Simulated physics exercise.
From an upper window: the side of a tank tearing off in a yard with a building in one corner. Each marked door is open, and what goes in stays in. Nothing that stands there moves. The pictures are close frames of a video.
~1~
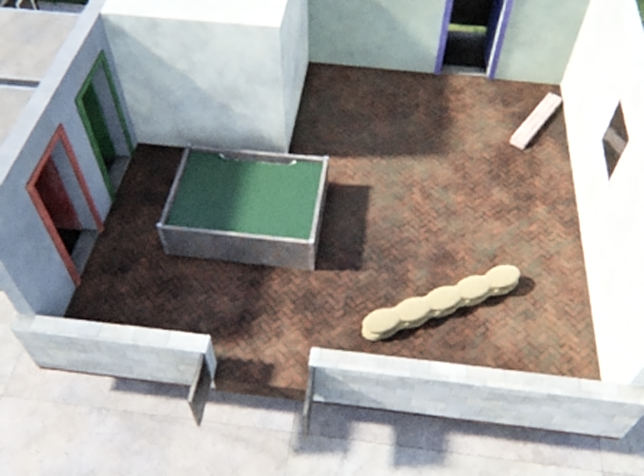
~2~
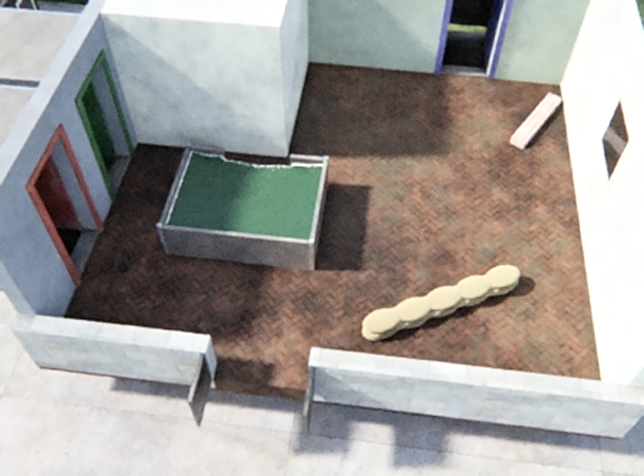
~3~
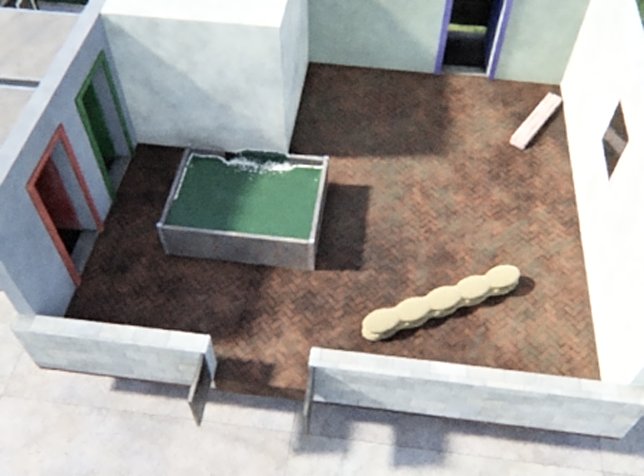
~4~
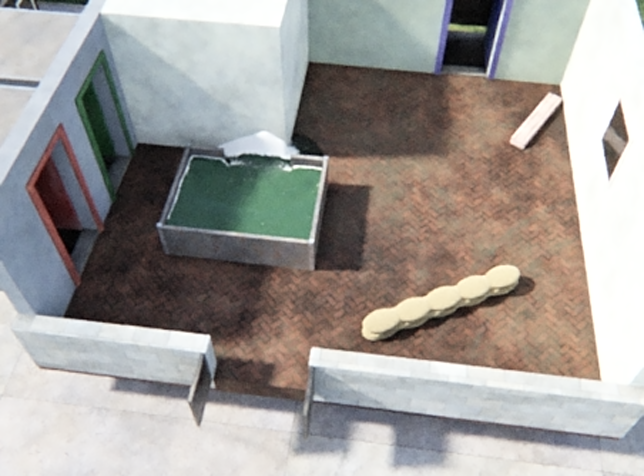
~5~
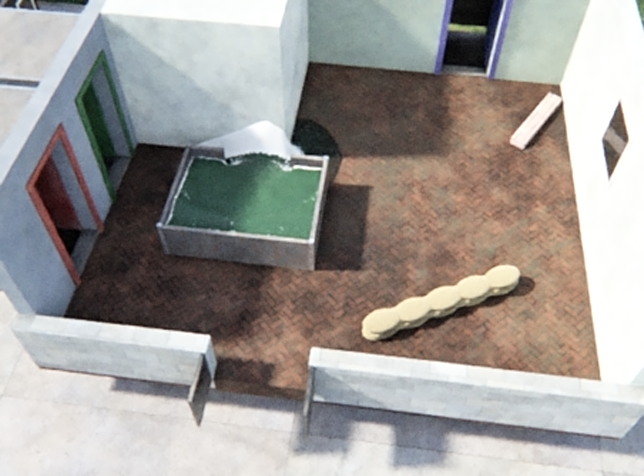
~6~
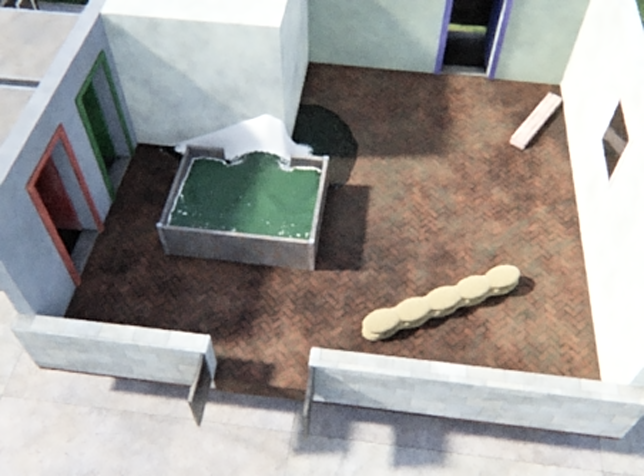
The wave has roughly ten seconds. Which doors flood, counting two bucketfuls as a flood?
The blue door floods; the red door holds within the limit; the green door floods.
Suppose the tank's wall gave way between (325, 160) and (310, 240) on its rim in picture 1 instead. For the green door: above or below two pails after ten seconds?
In short: The green one keeps below it.
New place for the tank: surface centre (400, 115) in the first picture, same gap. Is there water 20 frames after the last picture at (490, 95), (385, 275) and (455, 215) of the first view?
One after the other: Wet, free of water, no water.
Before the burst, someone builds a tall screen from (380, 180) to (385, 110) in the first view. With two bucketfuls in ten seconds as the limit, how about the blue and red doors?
One by one: The blue one takes less, the red one stays under.
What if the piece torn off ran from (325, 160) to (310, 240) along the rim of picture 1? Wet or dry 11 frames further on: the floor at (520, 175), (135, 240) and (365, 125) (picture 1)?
As listed: Awash, clear, no water.
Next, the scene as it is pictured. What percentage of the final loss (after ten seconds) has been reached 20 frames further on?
About 50 per cent.
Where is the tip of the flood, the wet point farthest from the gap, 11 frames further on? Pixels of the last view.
At about (503, 114).
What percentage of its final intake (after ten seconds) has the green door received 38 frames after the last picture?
About 85 per cent.
A moment on, water covers 20 % of the floor; the blue door not reached, the red door not reached, the green door under two buckets in.
Next, water covers 40 % of the floor; the blue door wet at the sill, nothing in, the red door wet at the sill, nothing in, the green door far over two buckets in.
Then, water covers 50 % of the floor; the blue door under two buckets in, the red door wet at the sill, nothing in, the green door far over two buckets in.
Later, water covers 65 % of the floor; the blue door under two buckets in, the red door wet at the sill, nothing in, the green door far over two buckets in.
In the end, water covers 85 % of the floor; the blue door over two buckets in, the red door wet at the sill, nothing in, the green door far over two buckets in.
